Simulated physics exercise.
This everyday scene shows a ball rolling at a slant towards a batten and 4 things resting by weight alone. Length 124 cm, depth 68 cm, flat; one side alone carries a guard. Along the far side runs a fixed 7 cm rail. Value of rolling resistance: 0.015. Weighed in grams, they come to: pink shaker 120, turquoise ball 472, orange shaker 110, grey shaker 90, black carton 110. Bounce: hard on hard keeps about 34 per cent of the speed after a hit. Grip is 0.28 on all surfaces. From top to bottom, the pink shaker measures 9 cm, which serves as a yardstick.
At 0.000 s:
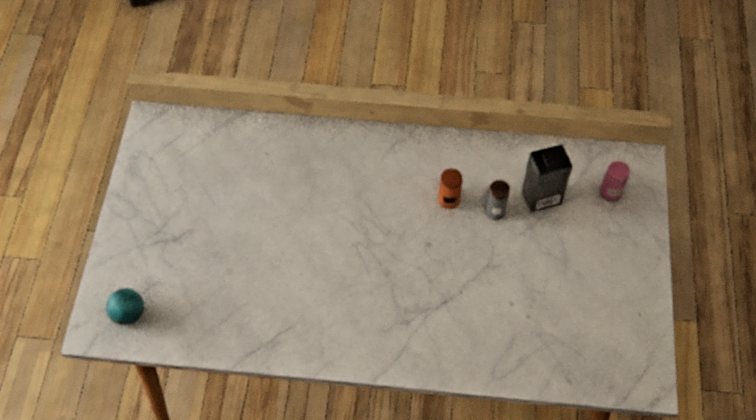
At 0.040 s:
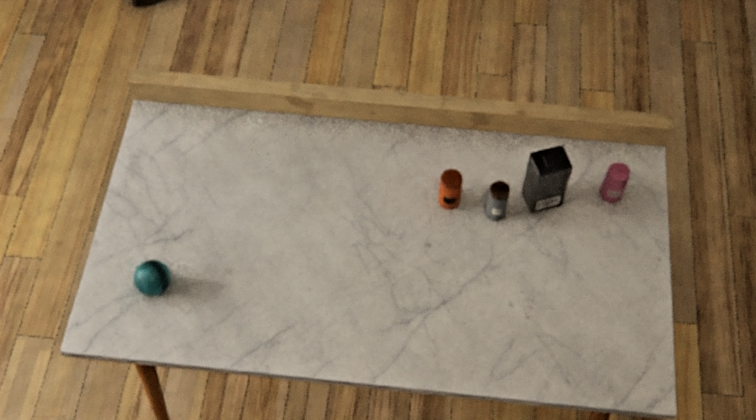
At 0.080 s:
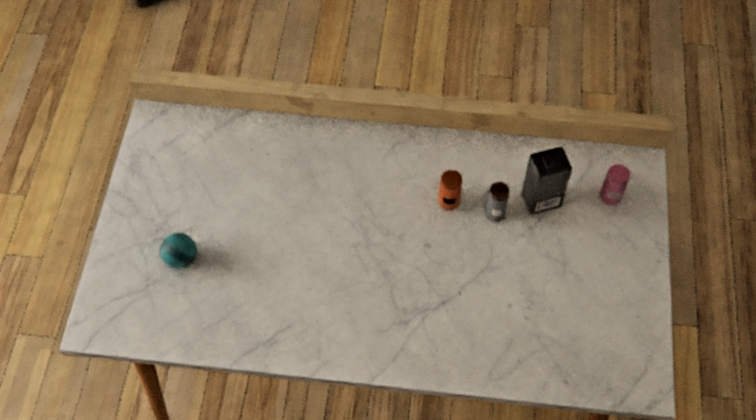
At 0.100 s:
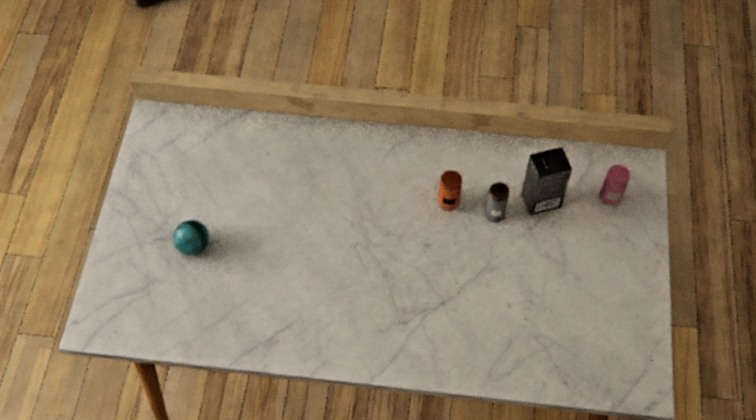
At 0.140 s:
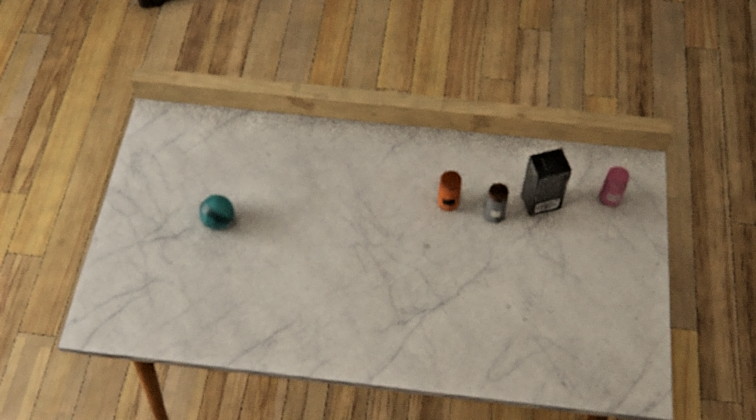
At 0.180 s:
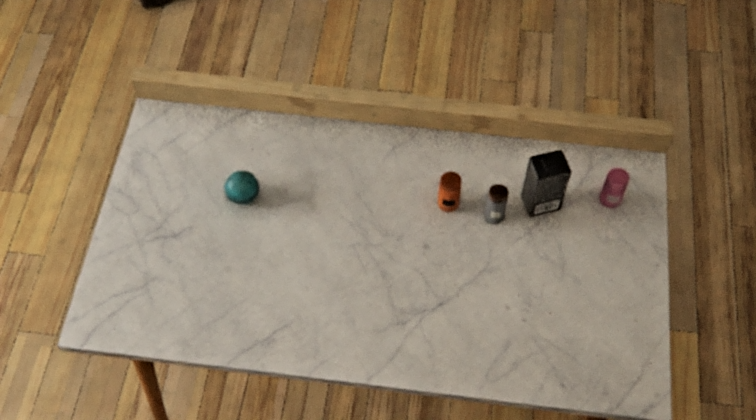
A pale marble-topped table with a wooden guard along its far edge stands on a plank floor, seen from high above at a slant. A turquoise ball sits near the left front corner, while an orange shaker, a grey shaker, a tall black carton and a pink shaker stand in the right rear area. The ball rolls steadily away and rightward across the left side, while the other objects stay put.
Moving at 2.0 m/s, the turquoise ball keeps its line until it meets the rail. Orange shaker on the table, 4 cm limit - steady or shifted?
That one gets moved.
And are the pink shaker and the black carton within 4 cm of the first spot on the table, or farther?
Here the pink shaker is left in place, and the black carton moves off.
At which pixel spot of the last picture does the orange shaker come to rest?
Roughly (488, 227).
Around 0.48 s, turquoise ball near (370, 152).
Around 0.78 s, turquoise ball near (468, 181); orange shaker at 5° to upright near (471, 213).
Around 1.18 s, turquoise ball near (558, 195); orange shaker shifted 12 cm near (488, 227); black carton shifted 11 cm; grey shaker shifted 4 cm.
Finally (2.0 s), not toppled but over 4 cm from the start, orange shaker, grey shaker and black carton; pink shaker still in place (within 4 cm). Final places as that camera would see them, orange shaker near (488, 227).
